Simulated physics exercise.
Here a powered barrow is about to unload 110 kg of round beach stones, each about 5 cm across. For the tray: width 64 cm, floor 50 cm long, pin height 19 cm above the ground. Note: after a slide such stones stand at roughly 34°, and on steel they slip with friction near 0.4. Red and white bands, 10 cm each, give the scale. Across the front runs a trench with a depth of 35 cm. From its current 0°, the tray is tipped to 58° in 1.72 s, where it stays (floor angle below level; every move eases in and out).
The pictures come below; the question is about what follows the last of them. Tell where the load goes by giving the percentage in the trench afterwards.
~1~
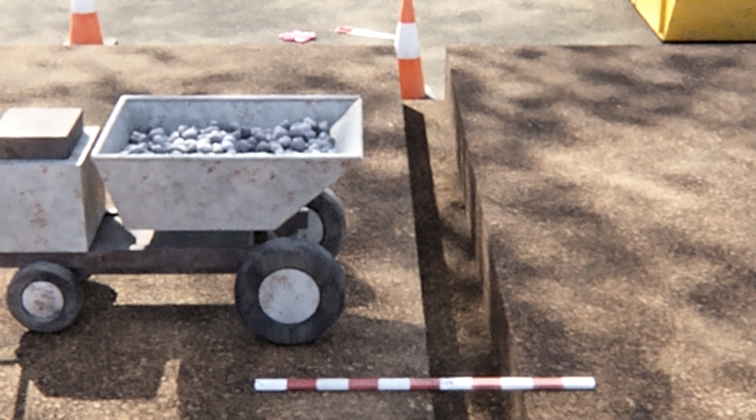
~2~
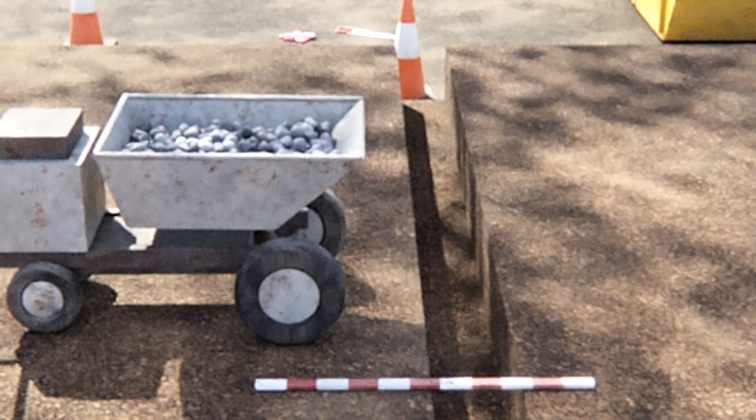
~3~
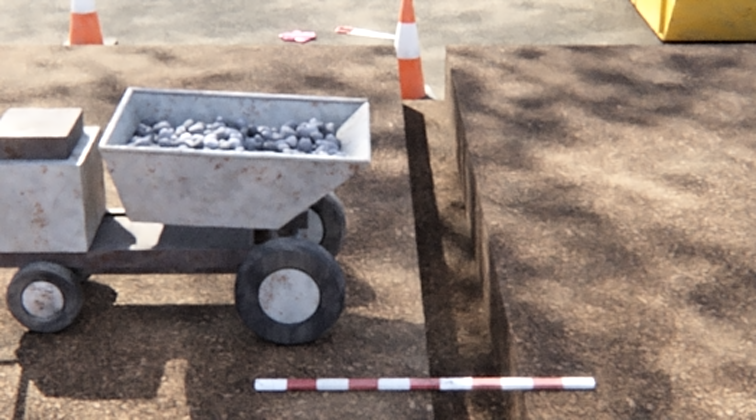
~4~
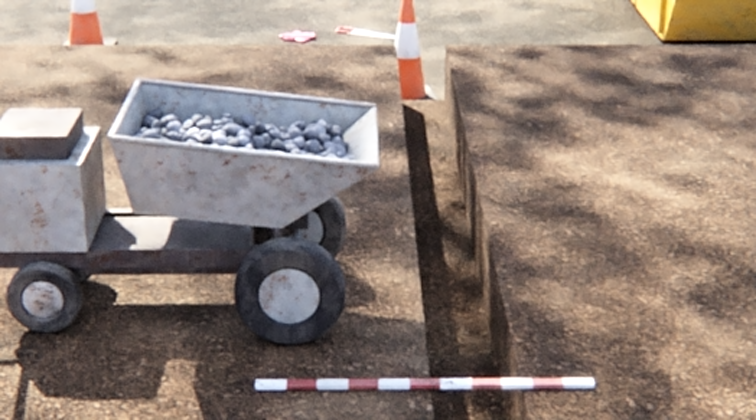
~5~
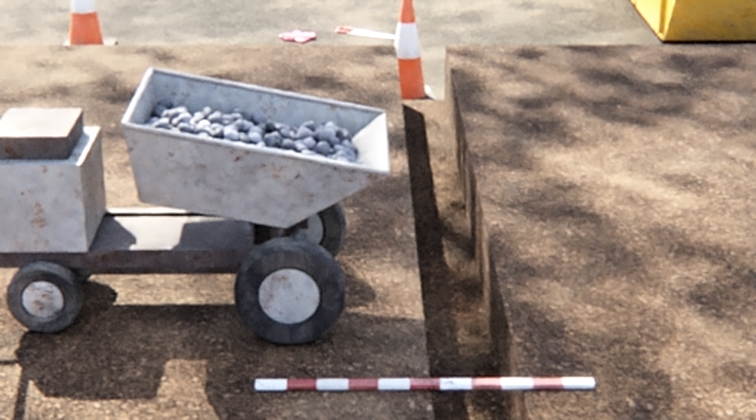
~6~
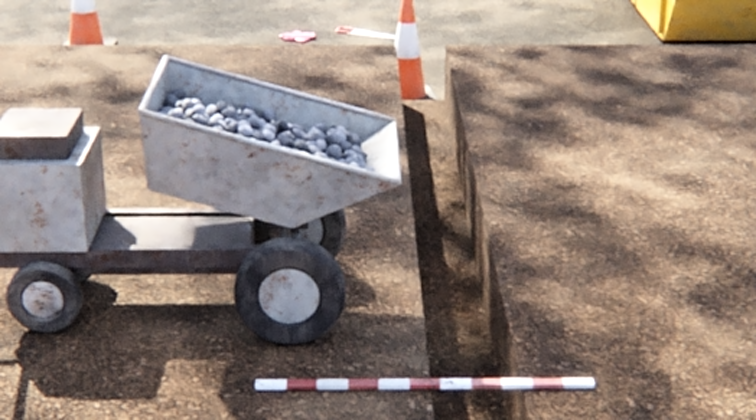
About 66 per cent of the load is in the trench.
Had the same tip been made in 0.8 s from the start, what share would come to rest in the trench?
It would be near 55 percent.
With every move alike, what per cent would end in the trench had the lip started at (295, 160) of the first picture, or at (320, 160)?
Roughly 95 in a hundred, then 100 in a hundred.
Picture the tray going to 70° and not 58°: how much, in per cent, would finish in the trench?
Then roughly 65 percent.
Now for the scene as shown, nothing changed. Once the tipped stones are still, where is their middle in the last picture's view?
Look at roughly (485, 363).
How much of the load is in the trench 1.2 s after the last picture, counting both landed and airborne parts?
Around 30 per cent of it.
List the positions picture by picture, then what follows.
In the first picture, the tray is at 0°, its lip at (361, 158); the top of the load is at (252, 136).
In the second picture, lip at (363, 159), floor tilted 1°, highest stones at (238, 134).
In the third picture, lip at (369, 162), floor tilted 3°, highest stones at (234, 133).
In the fourth picture, lip at (378, 166), floor tilted 7°, highest stones at (181, 127).
In the fifth picture, lip at (389, 174), floor tilted 11°, highest stones at (183, 119).
In the sixth picture, lip at (400, 183), floor tilted 16°, highest stones at (186, 108).
Then, 0.7 s after the last picture the floor is at 49°, 100 % in the tray; the foremost stones are at (435, 214).
Then, 1.2 s after the last picture the floor is at 58°, 57 % in the tray, 28 % in the trench, 15 % past the trench; the foremost stones are at (576, 318).
Then, 1.6 s after the last picture the floor is at 58°, 26 % in the tray, 41 % in the trench, 33 % past the trench; the foremost stones are at (678, 306).
Then, 3.5 s after the last picture the floor is at 58°, 0 % in the tray, 66 % in the trench, 34 % past the trench; the foremost stones are at (755, 297).
